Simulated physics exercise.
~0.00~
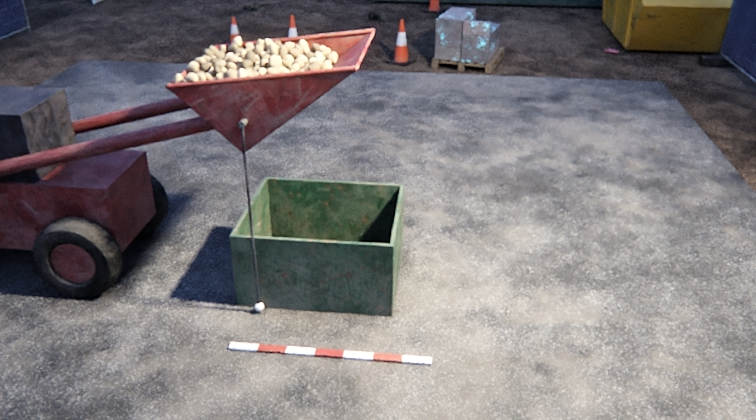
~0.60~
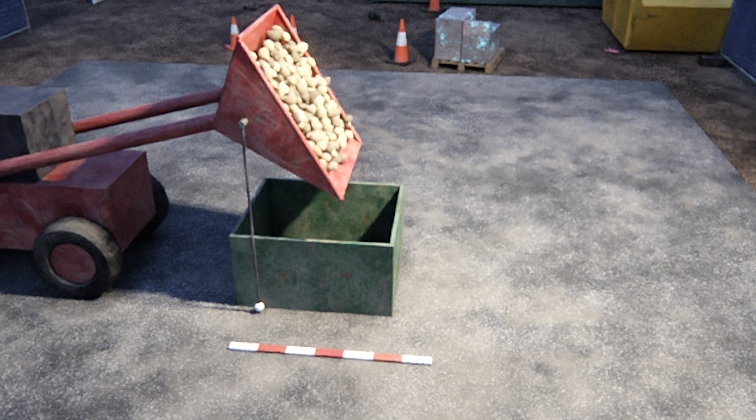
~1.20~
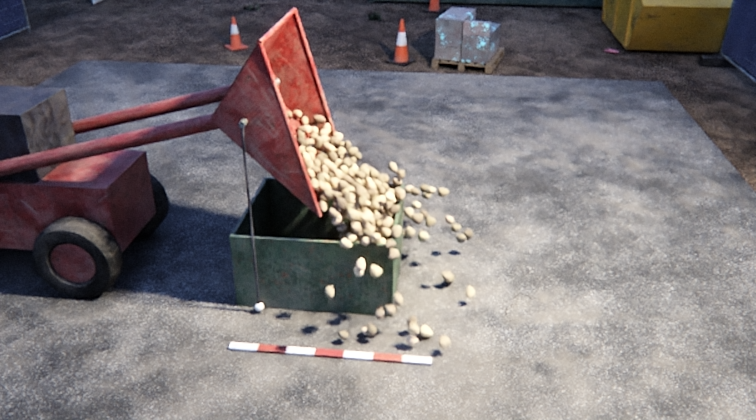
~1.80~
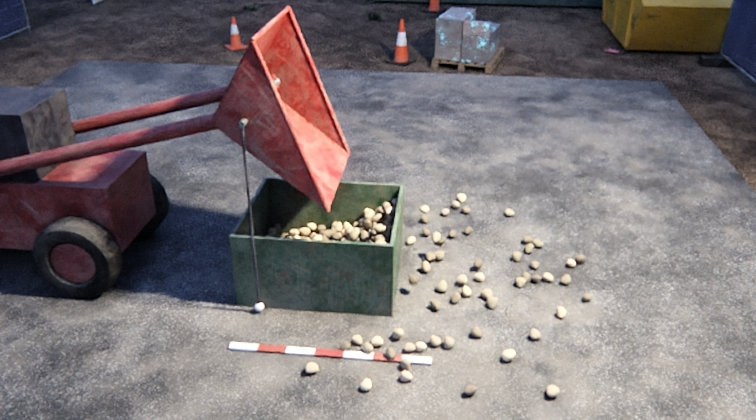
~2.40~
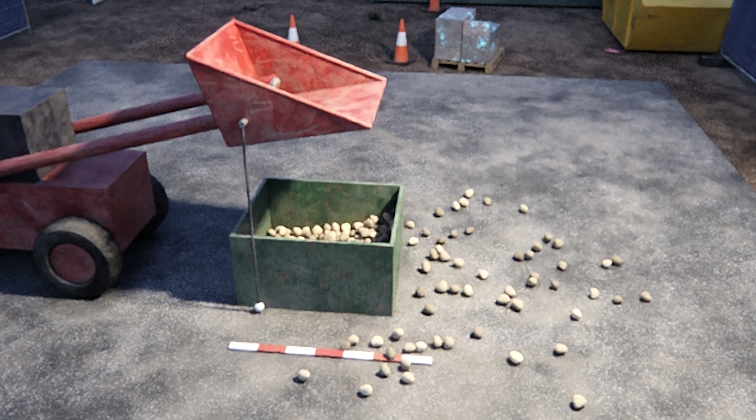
A red loader's bucket tipped forward and poured its pale, rounded stones toward a green bin, and while many landed inside, plenty scattered across the ground to the right and in front before the emptied bucket swung partway back up.
